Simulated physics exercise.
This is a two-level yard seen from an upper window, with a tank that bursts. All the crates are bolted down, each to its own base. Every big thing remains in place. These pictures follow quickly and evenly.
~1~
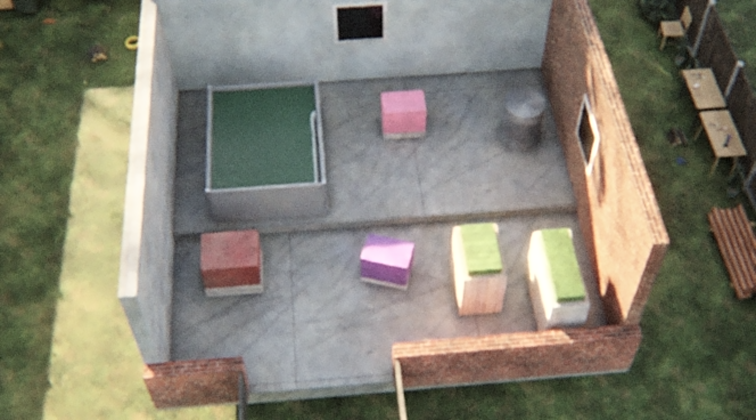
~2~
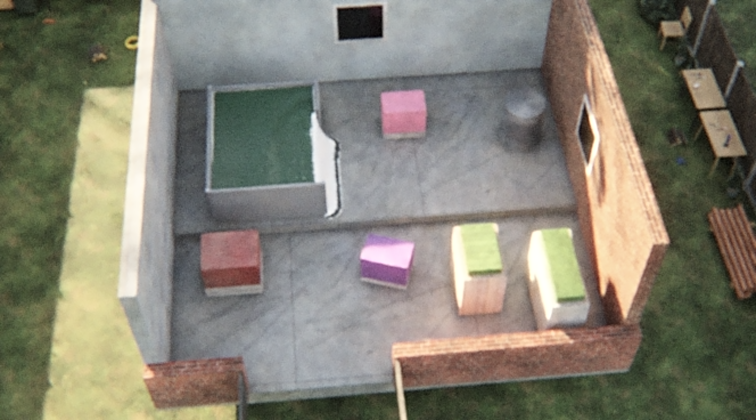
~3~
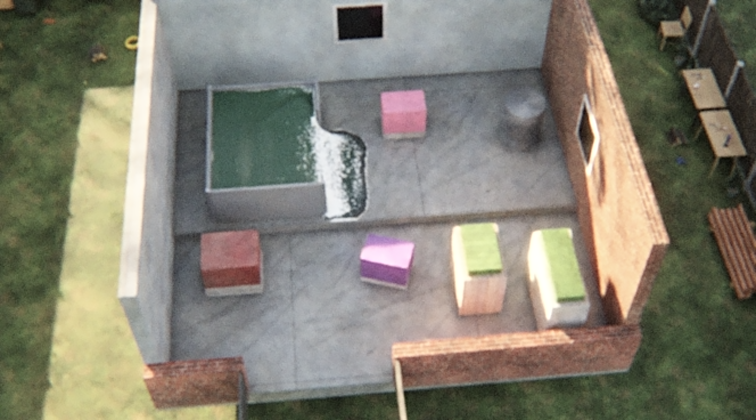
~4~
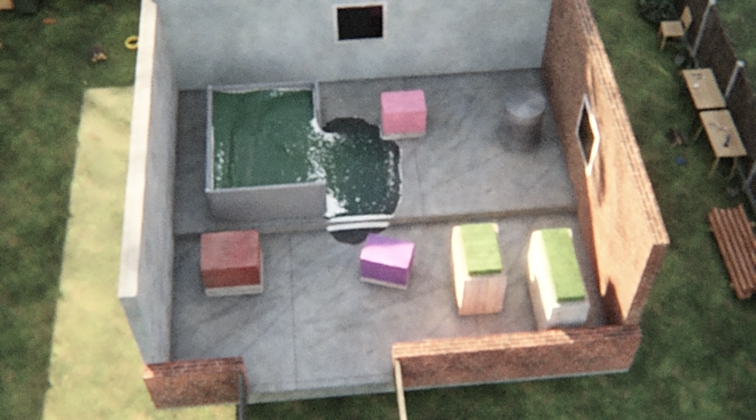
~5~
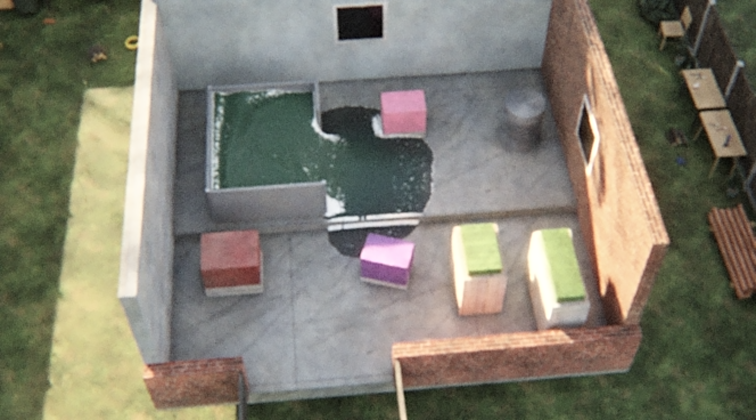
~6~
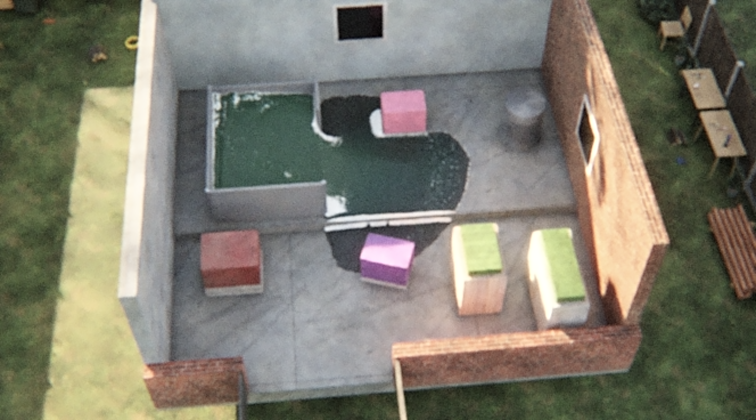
At the start, a tank of green water stands in a walled yard among colored boxes. Water then pours out through its right side, foaming white onto the grey floor. The dark pool spreads right around the pink box and over the step, reaching around the purple box below.
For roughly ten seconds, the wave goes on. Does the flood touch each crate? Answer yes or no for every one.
Red crate: No; pink crate: Yes; purple crate: Yes.
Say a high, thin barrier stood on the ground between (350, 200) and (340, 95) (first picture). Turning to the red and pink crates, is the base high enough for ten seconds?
Red: Not reached; pink: Not reached.
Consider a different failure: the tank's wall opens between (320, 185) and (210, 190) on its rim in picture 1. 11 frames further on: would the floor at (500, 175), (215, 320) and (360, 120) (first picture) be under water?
In the order given, the spots are not soaked, swamped and not soaked.
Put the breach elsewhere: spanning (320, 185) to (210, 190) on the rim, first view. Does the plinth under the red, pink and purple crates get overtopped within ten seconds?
Going crate by crate, the red one is caught, then the pink one stays out of reach, then the purple one is caught.
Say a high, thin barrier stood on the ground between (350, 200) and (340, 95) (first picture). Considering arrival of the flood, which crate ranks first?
That would be the one in purple.
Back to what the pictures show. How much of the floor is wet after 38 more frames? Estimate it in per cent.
Close to 85 %.
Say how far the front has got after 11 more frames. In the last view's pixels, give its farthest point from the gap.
(602, 331).
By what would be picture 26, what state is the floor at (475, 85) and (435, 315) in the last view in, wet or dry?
The first place is inundated and the second is inundated.
A moment on, water covers 35 % of the floor; the red crate not reached, the pink crate water round its plinth, the purple crate water round its plinth.
Next, water covers 50 % of the floor; the red crate not reached, the pink crate water round its plinth, the purple crate water round its plinth.
Then, water covers 65 % of the floor; the red crate not reached, the pink crate water round its plinth, the purple crate water round its plinth.
Later, water covers 85 % of the floor; the red crate water round its plinth, the pink crate water round its plinth, the purple crate water round its plinth.
In the end, water covers 100 % of the floor; the red crate stayed above the water, the pink crate was topped, the purple crate was topped.
